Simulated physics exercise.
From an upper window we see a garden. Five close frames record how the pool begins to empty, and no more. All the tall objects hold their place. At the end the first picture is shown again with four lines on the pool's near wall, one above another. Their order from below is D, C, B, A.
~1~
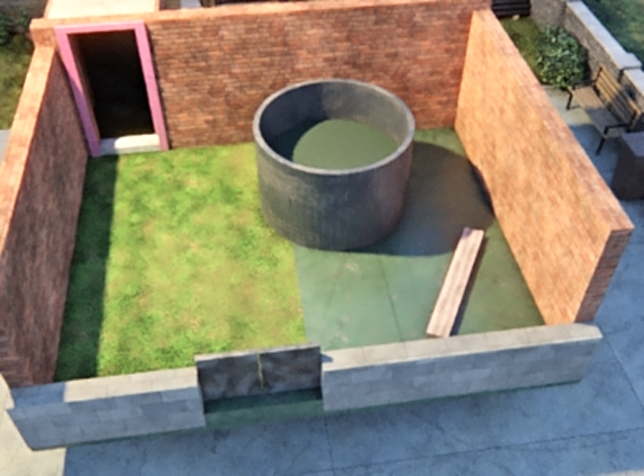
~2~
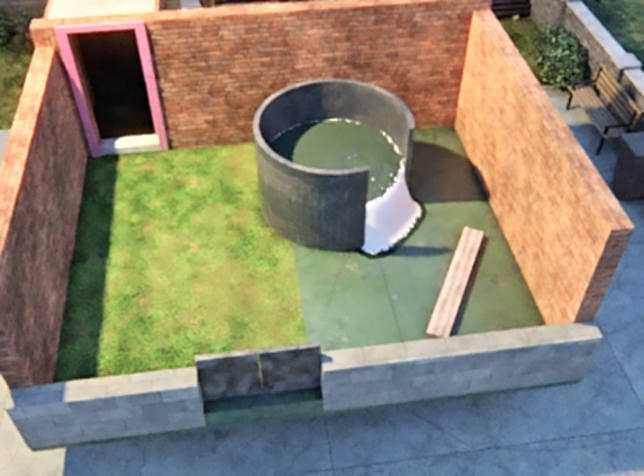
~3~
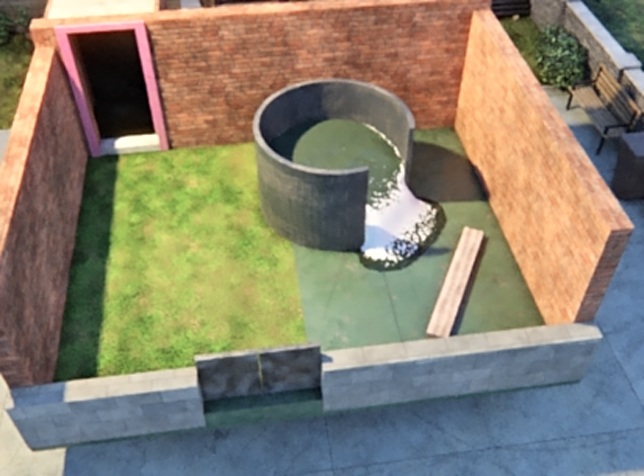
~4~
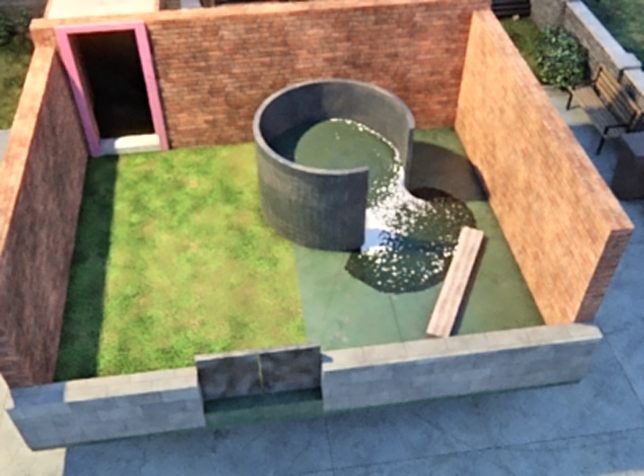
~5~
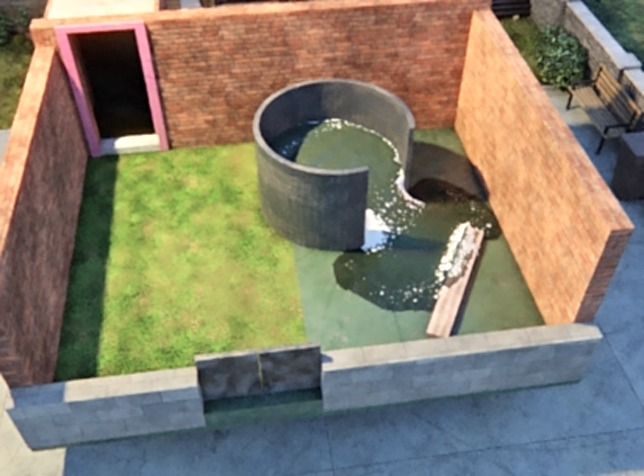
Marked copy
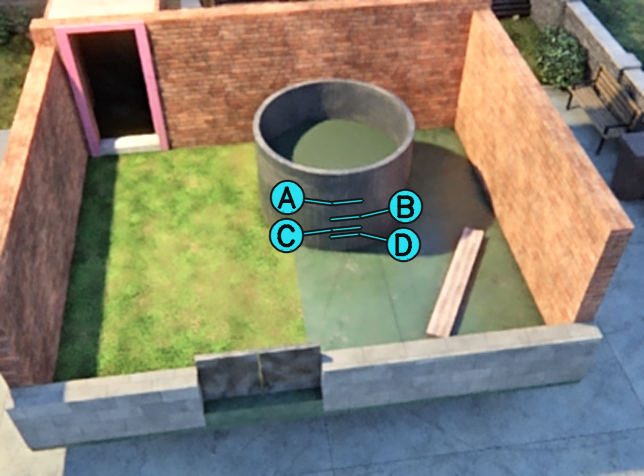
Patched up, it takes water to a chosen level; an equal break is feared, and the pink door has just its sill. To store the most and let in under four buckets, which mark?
A.
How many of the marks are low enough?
All of them.
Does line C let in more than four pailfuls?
No, that is safe.
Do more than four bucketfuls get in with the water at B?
No, that is safe.
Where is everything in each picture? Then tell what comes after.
The first frame shows water in the pool at rest, its middle at (333, 161); foot of the pink doorway at (131, 153); shut gate at (259, 356).
In the second frame, 2 % of the ground under water, visible out to (411, 201).
In the third frame, 4 % of the ground under water, visible out to (428, 203).
In the fourth frame, 8 % of the ground under water, visible out to (460, 205).
In the fifth frame, 12 % of the ground under water, visible out to (495, 227).
In cyan, A at (346, 202); B at (346, 218); C at (345, 228); D at (345, 235); from the bottom up D, C, B, A.
If A is chosen, a bucket or two gets in.
If B is chosen, nothing gets over.
If C is chosen, nothing gets over.
If D is chosen, nothing gets over.
